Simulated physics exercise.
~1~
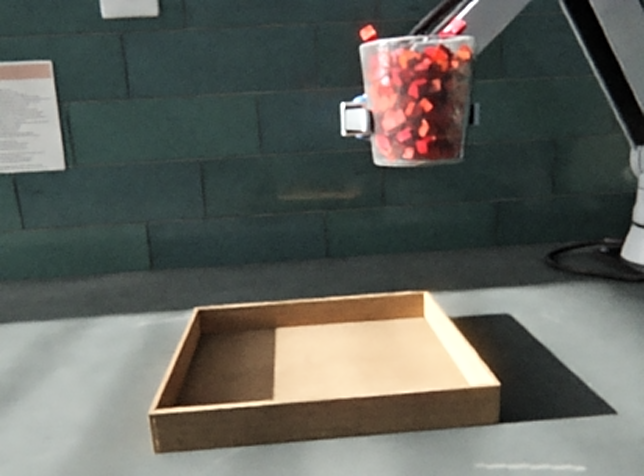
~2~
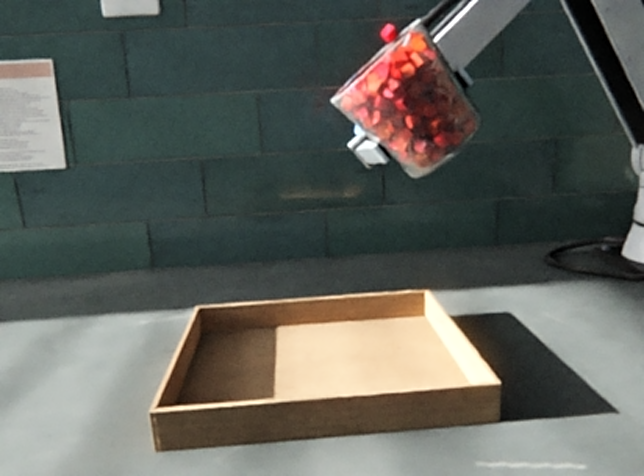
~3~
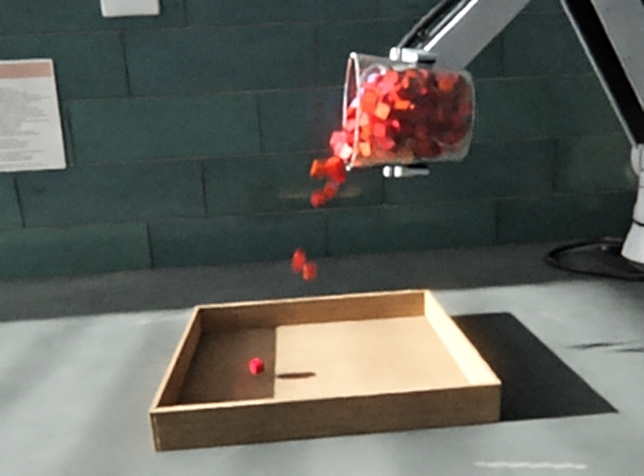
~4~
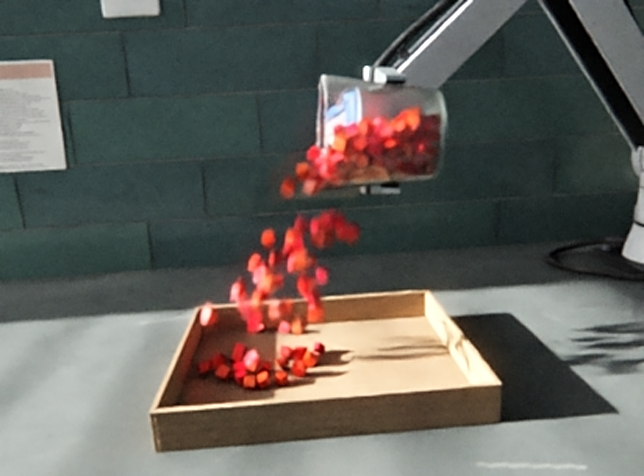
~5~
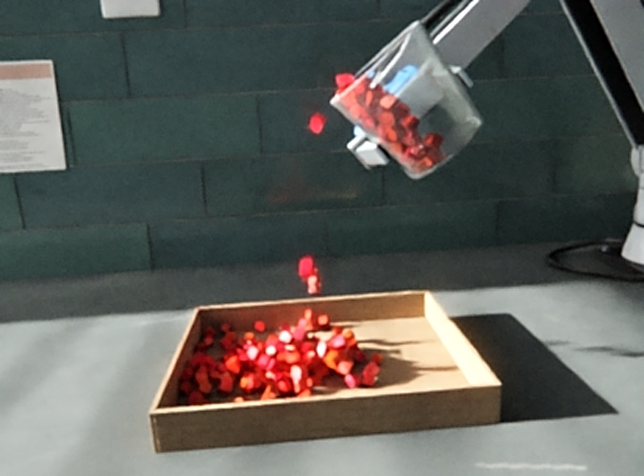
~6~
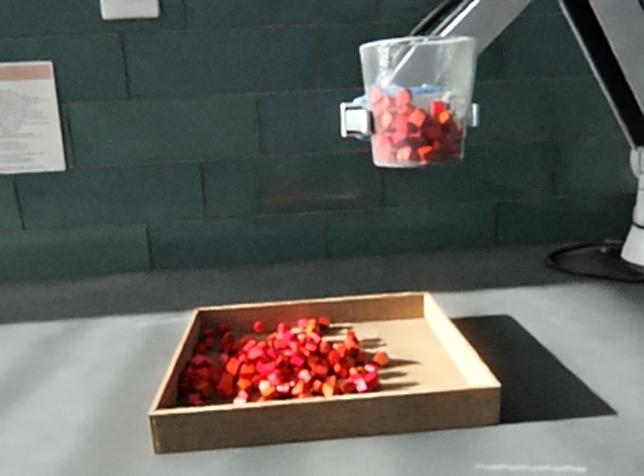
A robot arm tips a clear beaker, pours most red pieces into a tray, and rights it.
